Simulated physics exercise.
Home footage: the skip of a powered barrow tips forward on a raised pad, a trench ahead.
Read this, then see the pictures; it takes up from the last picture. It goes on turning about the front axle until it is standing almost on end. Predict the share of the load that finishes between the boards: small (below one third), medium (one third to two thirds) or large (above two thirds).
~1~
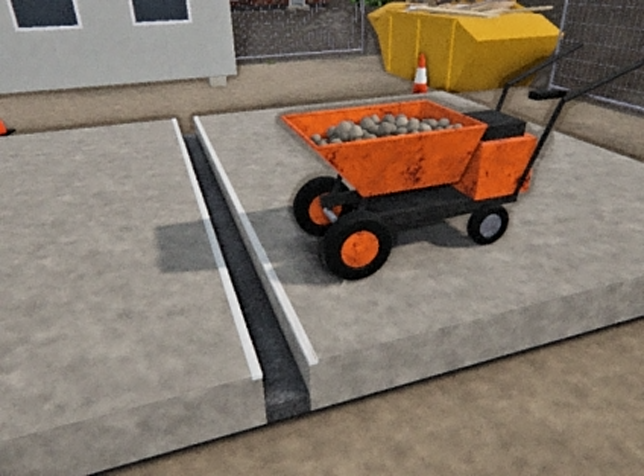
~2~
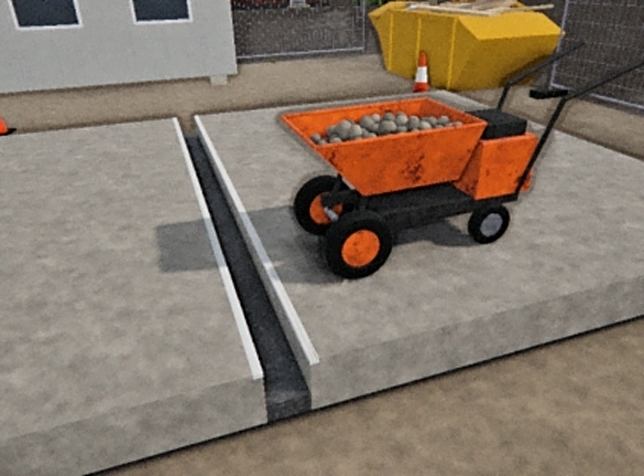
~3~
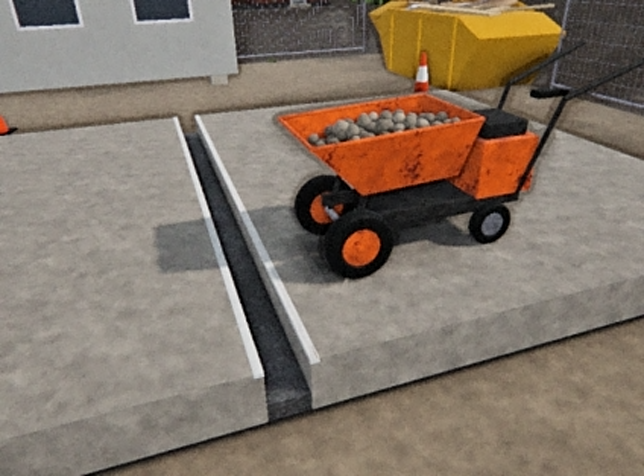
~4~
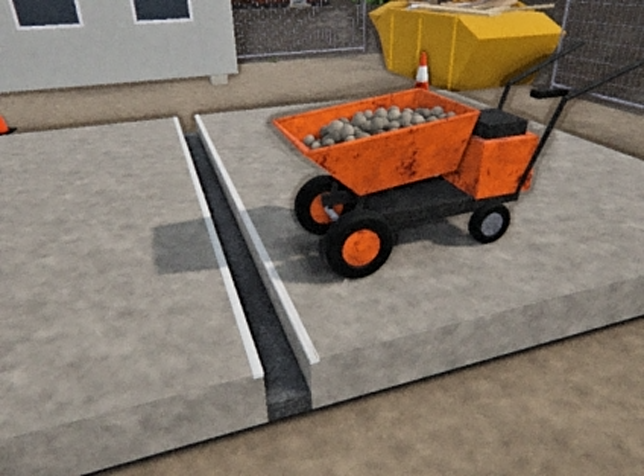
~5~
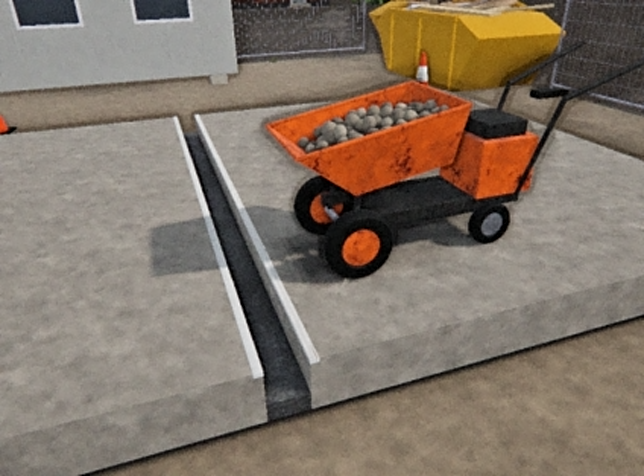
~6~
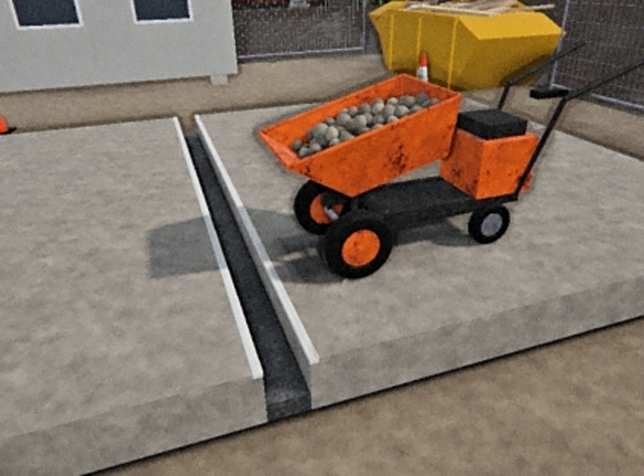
The share is small, below one third.
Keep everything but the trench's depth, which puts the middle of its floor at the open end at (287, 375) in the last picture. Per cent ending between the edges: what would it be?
I'd guess about 10 %.
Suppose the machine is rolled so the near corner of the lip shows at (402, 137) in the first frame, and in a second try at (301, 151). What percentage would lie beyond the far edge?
The first spot yields roughly 10 percent, the second roughly 90 percent.
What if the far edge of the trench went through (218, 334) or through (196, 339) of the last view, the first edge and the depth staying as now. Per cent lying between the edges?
First one: 50 per cent; second one: 80 per cent.
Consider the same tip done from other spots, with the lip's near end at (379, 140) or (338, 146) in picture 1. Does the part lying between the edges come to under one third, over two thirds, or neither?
Note - position 1: The middle third; position 2: Between a third and two thirds.
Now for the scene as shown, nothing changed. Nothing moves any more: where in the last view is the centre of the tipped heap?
Close to (170, 281).
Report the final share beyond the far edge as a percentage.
Estimate: Some 80 percent.
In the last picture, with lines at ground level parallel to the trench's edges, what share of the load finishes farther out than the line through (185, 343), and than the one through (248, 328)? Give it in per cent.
In order, some 50 % then some 80 %.
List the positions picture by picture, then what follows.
In the first picture, lip of the skip at (317, 149), level; top of the load at (390, 129), river pebbles; first edge of the trench at (293, 318); far edge at (242, 330), the trench under half as wide as the skip, and about as deep as wide.
In the second picture, lip of the skip at (316, 148), level; top of the load at (390, 128).
In the third picture, lip of the skip at (312, 150), tipped barely; top of the load at (412, 125).
In the fourth picture, lip of the skip at (306, 154), tipped a little; top of the load at (407, 121).
In the fifth picture, lip of the skip at (298, 160), tipped a little; top of the load at (400, 117).
In the sixth picture, lip of the skip at (288, 168), tipped clearly; top of the load at (406, 119); first edge of the trench at (294, 317); far edge at (243, 329).
Soon after the last picture, skip tipped steeply; all in the skip.
A little later, skip tipped right over; about two thirds in the skip; a stray few in or heaped over the trench; about a quarter beyond it; a small part falling.
Later still, skip tipped right over; a small part in the skip; a small part in or heaped over the trench; most beyond it.
At rest, skip tipped right over; a small part in the skip; a small part in or heaped over the trench; most beyond it.
